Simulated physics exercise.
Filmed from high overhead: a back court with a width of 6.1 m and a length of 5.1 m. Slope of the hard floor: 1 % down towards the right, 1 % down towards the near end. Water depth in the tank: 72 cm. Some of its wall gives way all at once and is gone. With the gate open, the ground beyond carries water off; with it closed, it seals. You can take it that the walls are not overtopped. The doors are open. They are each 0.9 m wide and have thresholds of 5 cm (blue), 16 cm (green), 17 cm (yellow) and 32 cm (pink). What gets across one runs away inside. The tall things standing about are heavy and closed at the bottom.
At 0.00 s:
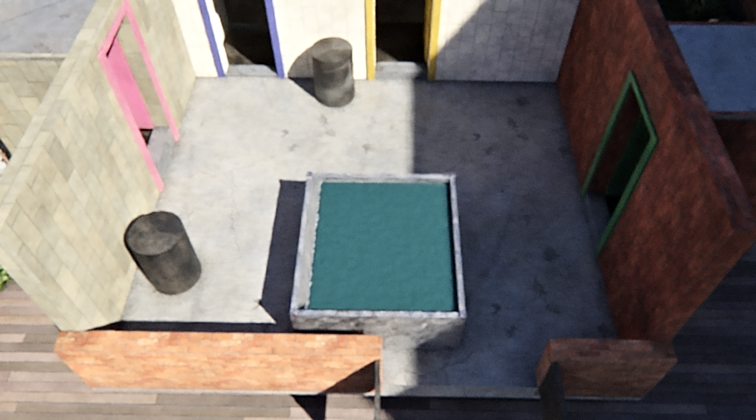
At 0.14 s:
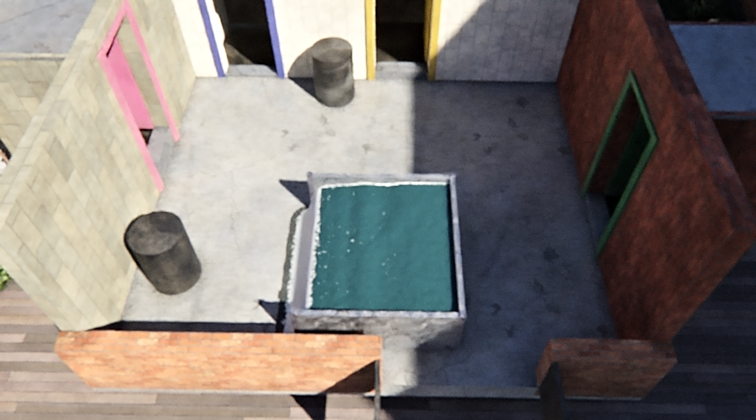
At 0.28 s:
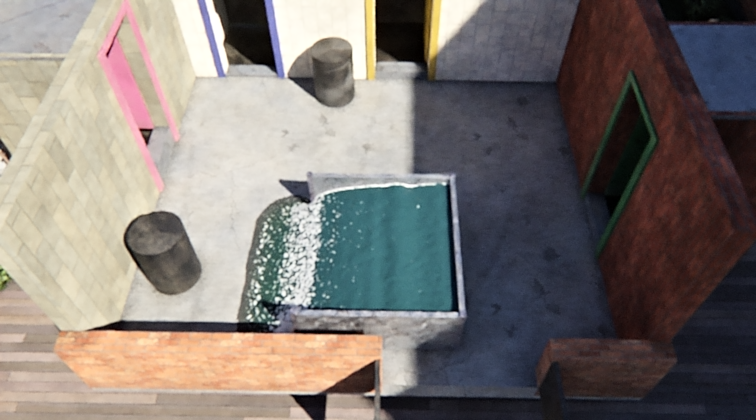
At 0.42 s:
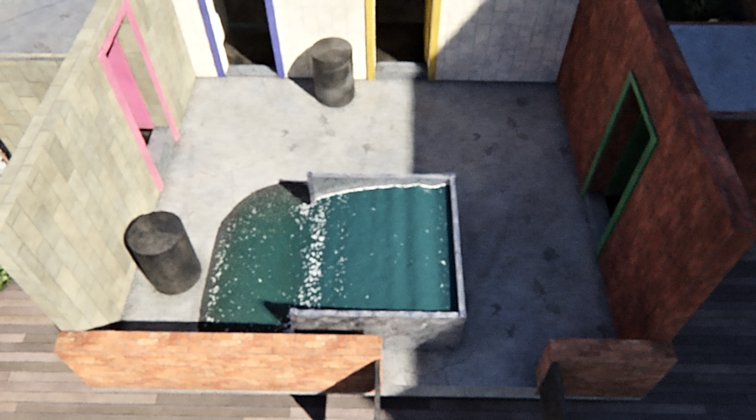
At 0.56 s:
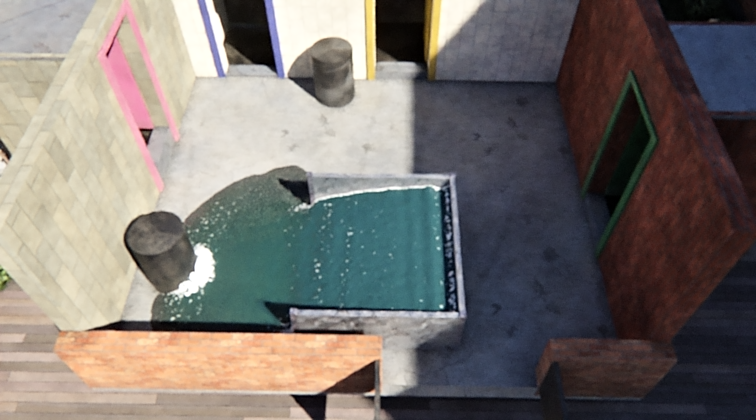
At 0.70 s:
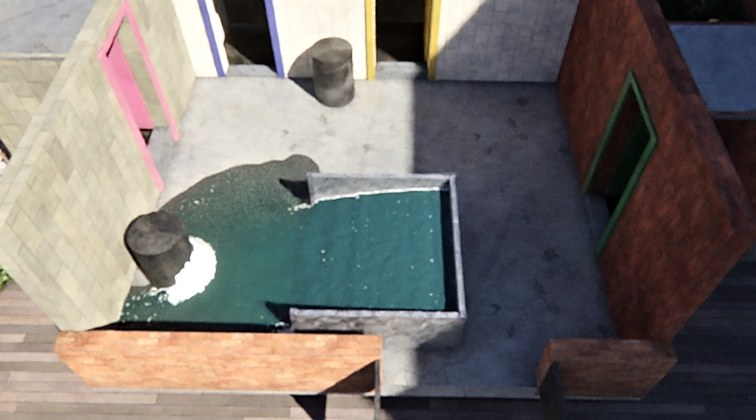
Dark green water sits still in a square stone tank in a walled court, then pours out through the tank's open left side in a foamy white band. It fans leftward across the grey floor, reaches a dark barrel, and churns white around its base while spreading along the low brick wall.
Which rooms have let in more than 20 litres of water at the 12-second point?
The room behind the blue door is above 20 litres; the room behind the green door is at or below 20 litres; the room behind the yellow door is at or below 20 litres; the room behind the pink door is at or below 20 litres.
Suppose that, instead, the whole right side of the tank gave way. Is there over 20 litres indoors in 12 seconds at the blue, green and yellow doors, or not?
In that case, blue door: Less than that, green door: More than that, yellow door: Less than that.
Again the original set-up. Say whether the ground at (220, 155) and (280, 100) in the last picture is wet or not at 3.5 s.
I'd call them drenched and then drenched.
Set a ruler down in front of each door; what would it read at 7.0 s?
Measured in centimetres, the blue door gives 10, the green door 6, the yellow door 2 and the pink door 10.
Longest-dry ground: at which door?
Green.
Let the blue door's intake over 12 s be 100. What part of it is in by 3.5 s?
I'd say close to 35 percent.
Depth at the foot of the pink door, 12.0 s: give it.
Around 4.0 cm there.
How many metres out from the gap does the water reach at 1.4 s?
Some 3.4 metres from the gap.
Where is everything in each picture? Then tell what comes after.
The first frame shows still water, 72 cm deep, in the tank at (380, 242).
In the second frame, water pours out at (309, 263) and has run 1.0 m, to a hidden place; typically 9 cm deep outside, 72 cm at the tank's back.
In the third frame, water pours out at (310, 265) and has run 1.2 m, to a hidden place; typically 12 cm deep outside, 72 cm at the tank's back.
In the fourth frame, the front is at a hidden place, 1.6 m from the gap at (310, 266); 2.9 m2 of floor is under water; 68 cm left at the back of the tank.
In the fifth frame, water pours out at (310, 266) and has run 2.0 m, to a hidden place; typically 10 cm deep outside, 60 cm at the tank's back.
In the sixth frame, water pours out at (310, 266) and has run 2.5 m, to a hidden place; typically 9 cm deep outside, 62 cm at the tank's back.
After 1.4 s water covers 30 % of the floor and is deepest (56 cm) near (109, 358); blue door not reached, green door not reached, yellow door not reached, pink door 21 cm at the sill, 0 L in.
After 2.2 s water covers 35 % of the floor and is deepest (49 cm) near (114, 344); blue door 9 cm at the sill, 2 L in, green door not reached, yellow door not reached, pink door 25 cm at the sill, 0 L in.
After 3.5 s water covers 50 % of the floor and is deepest (44 cm) near (313, 79); blue door 24 cm at the sill, 126 L in, green door not reached, yellow door 2 cm at the sill, 0 L in, pink door 13 cm at the sill, 0 L in.
After 7.0 s water covers 90 % of the floor and is deepest (16 cm) near (215, 360); blue door 10 cm at the sill, 323 L in, green door 6 cm at the sill, 0 L in, yellow door 2 cm at the sill, 0 L in, pink door 10 cm at the sill, 0 L in.
After 12.0 s water covers 95 % of the floor and is deepest (14 cm) near (597, 369); blue door 6 cm at the sill, 339 L in, green door 9 cm at the sill, 0 L in, yellow door 1 cm at the sill, 0 L in, pink door 4 cm at the sill, 0 L in.
